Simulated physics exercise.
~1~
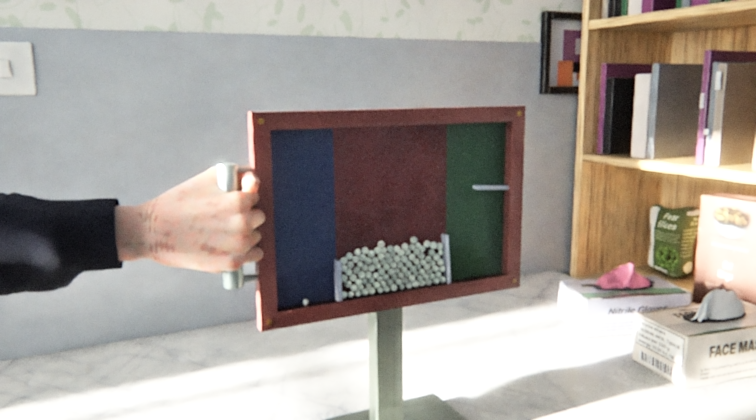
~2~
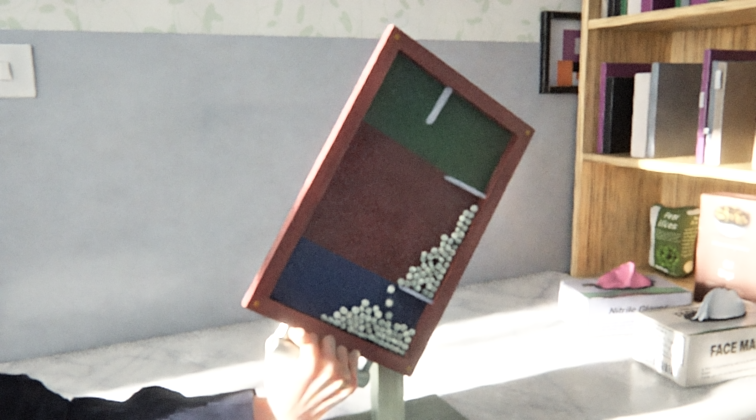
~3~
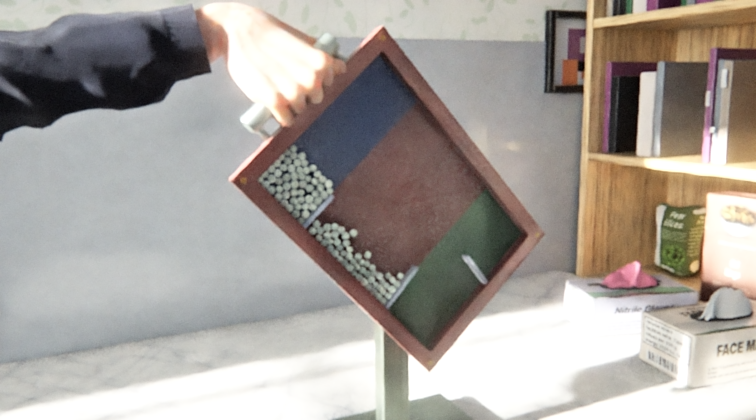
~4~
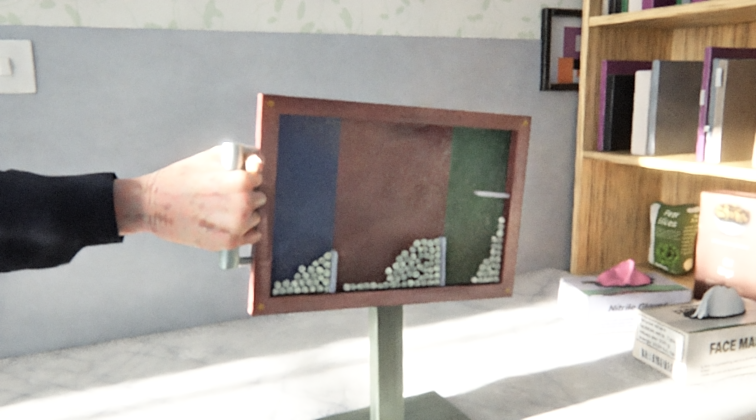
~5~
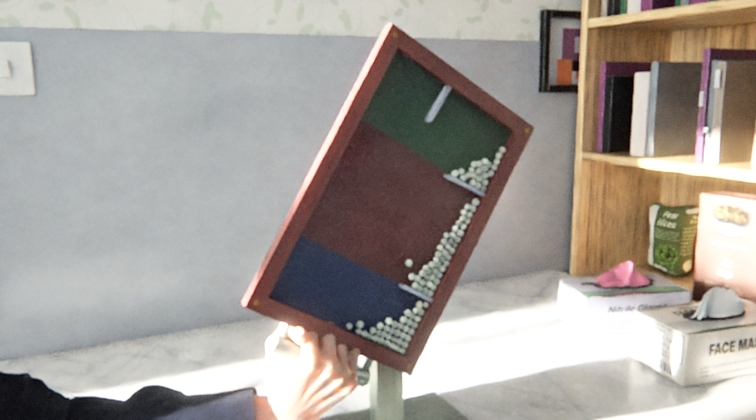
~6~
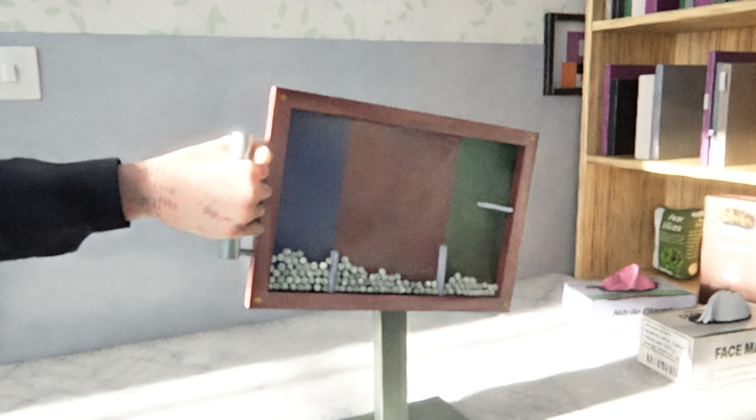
A shallow framed box of small pale beads, striped blue, red and green, was tipped steeply one way and then the other by a hand, spilling beads past its little dividers, and ended tilted slightly clockwise with beads in all three strips.
